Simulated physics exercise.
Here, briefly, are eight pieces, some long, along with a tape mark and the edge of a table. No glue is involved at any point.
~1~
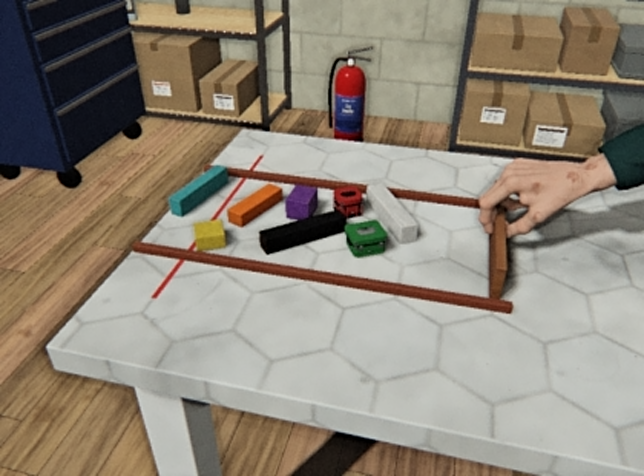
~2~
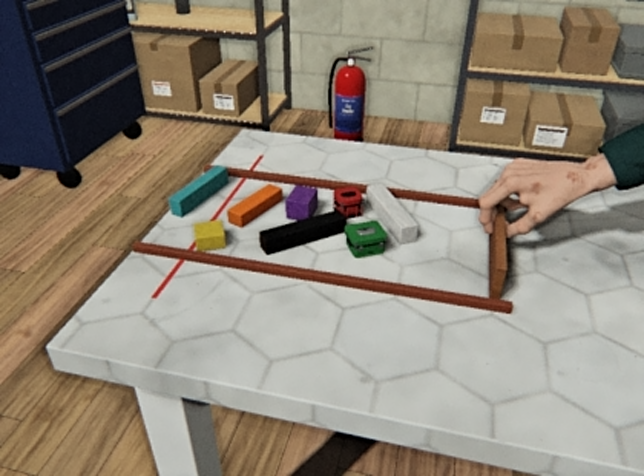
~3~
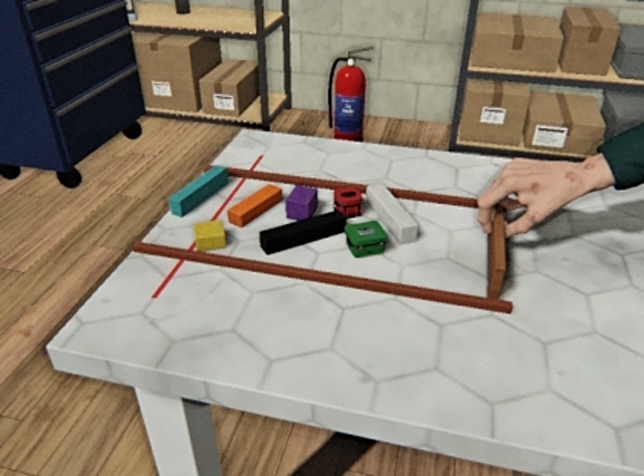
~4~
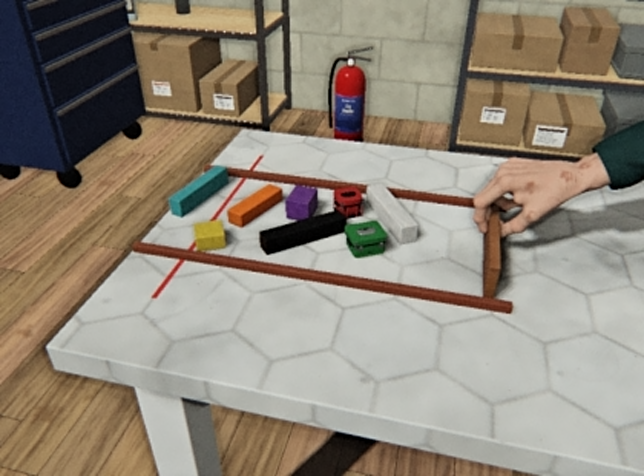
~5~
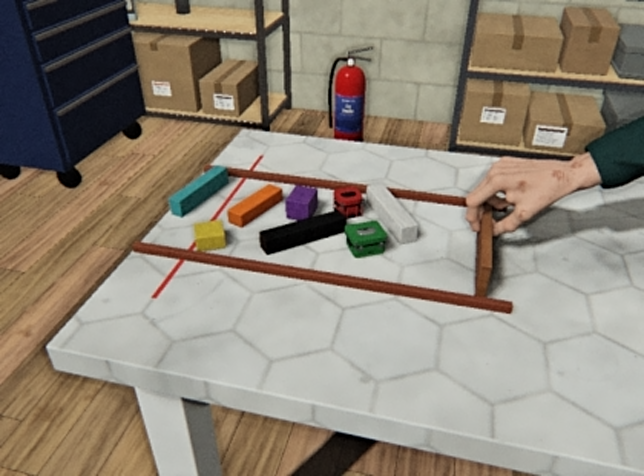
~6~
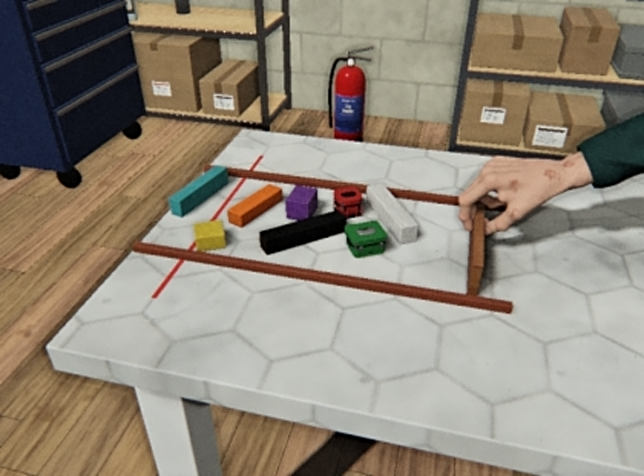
A hand slides a wooden board slightly left between two rails, while the colored pieces stay still.
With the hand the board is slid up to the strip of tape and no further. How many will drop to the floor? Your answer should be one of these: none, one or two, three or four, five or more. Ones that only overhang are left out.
The count is three or four.
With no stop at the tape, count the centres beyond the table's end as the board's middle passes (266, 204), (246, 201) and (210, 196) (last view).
0; 1; 4.
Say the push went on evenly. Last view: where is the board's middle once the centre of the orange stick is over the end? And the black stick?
Orange stick over the end: About (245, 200). Black stick over the end: About (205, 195).
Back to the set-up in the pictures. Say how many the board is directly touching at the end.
At rest, 2 are in contact.
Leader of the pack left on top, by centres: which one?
Going by centres, it is the black stick.
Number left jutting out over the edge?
So the number is 0.
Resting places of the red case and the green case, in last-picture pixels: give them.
The red case settles near (207, 182); as for the green case, near (189, 223).
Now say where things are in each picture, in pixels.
The first picture shows turquoise bar (200, 190); yellow block (210, 235); orange stick (256, 205); board (497, 236); tape (218, 213).
The second picture shows yellow block (210, 236); red case (348, 203).
The third picture shows orange stick (256, 205); board (495, 236).
The fourth picture shows turquoise bar (200, 190); green case (365, 240).
The fifth picture shows yellow block (210, 236); purple block (302, 203).
The sixth picture shows turquoise bar (200, 190); yellow block (210, 236); orange stick (256, 205); board (476, 233); tape (218, 213).
Soon after, none off yet; turquoise bar at rest near (200, 190); yellow block at rest near (210, 236); orange stick at rest near (256, 205).
In the end, the number that fall off is three or four; gone, purple block, orange stick, yellow block and turquoise bar.
